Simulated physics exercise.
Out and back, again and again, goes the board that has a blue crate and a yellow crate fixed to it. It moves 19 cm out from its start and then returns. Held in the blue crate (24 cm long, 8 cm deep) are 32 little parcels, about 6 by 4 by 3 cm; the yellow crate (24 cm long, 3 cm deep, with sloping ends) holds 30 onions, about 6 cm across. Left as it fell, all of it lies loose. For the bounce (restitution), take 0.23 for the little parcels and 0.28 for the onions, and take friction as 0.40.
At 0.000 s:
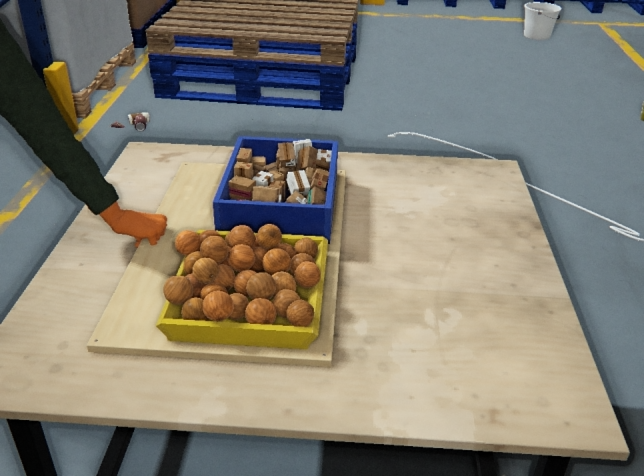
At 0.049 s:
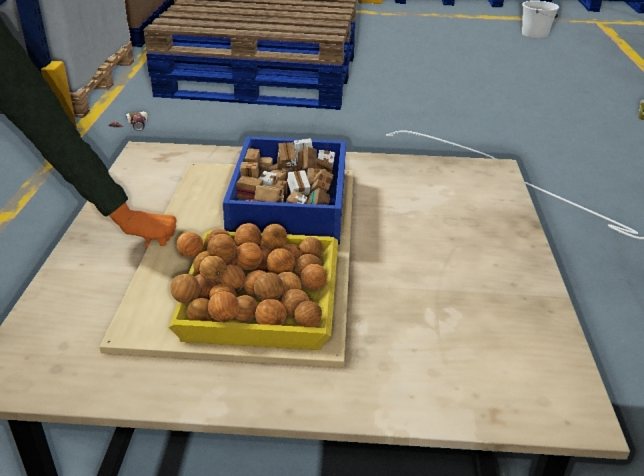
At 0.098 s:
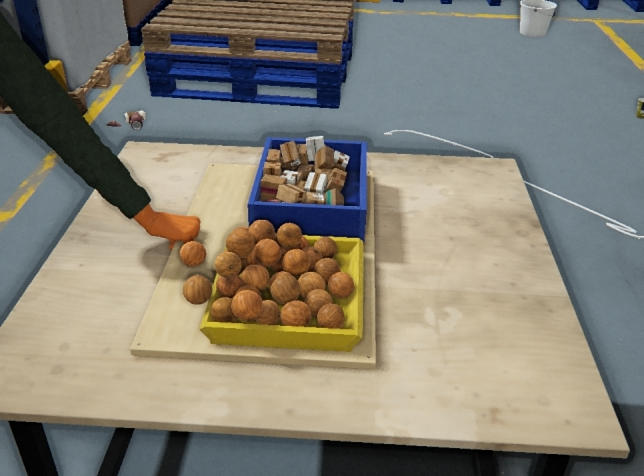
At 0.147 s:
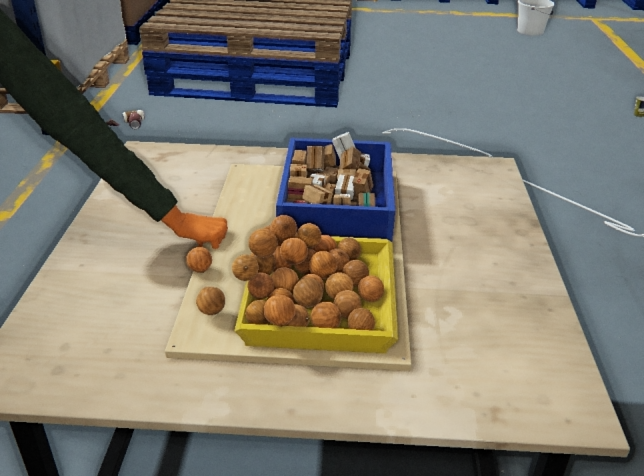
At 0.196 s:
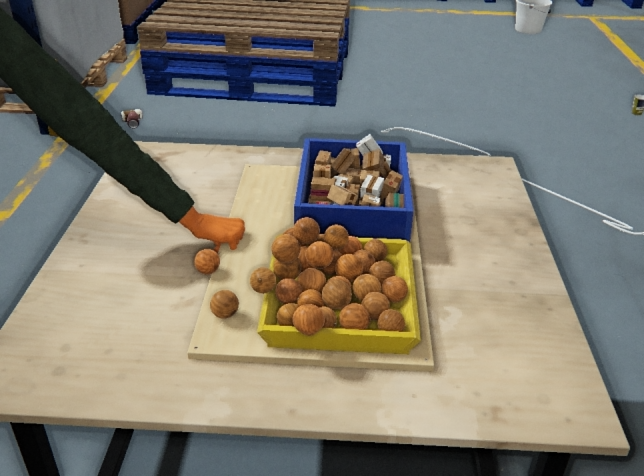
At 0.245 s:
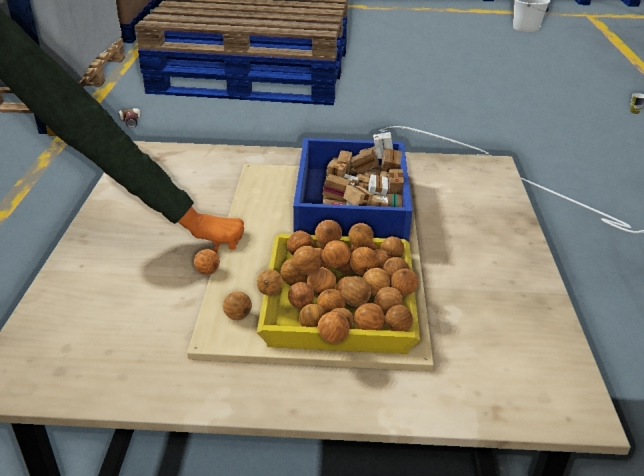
On a wooden table in a warehouse, a gloved hand pushed a board carrying a blue crate of little parcels and a yellow crate of onions to the right, and a few onions came out.
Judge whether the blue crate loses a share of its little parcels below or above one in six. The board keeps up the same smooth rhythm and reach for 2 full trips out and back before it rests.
The share is under one sixth.
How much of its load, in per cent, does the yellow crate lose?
The yellow crate comes in at 55 in a hundred.
After 0.43 s, blue crate 31 in, 1 out and yellow crate 19 in, 11 out.
After 0.65 s, blue crate 31 in, 1 out and yellow crate 17 in, 13 out.
After 0.97 s, blue crate 30 in, 2 out and yellow crate 14 in, 16 out.
Final count (at 1.38 s), blue crate 30 in, 2 out and yellow crate 14 in, 16 out. Asked share, 2 of 32, 6 per cent.
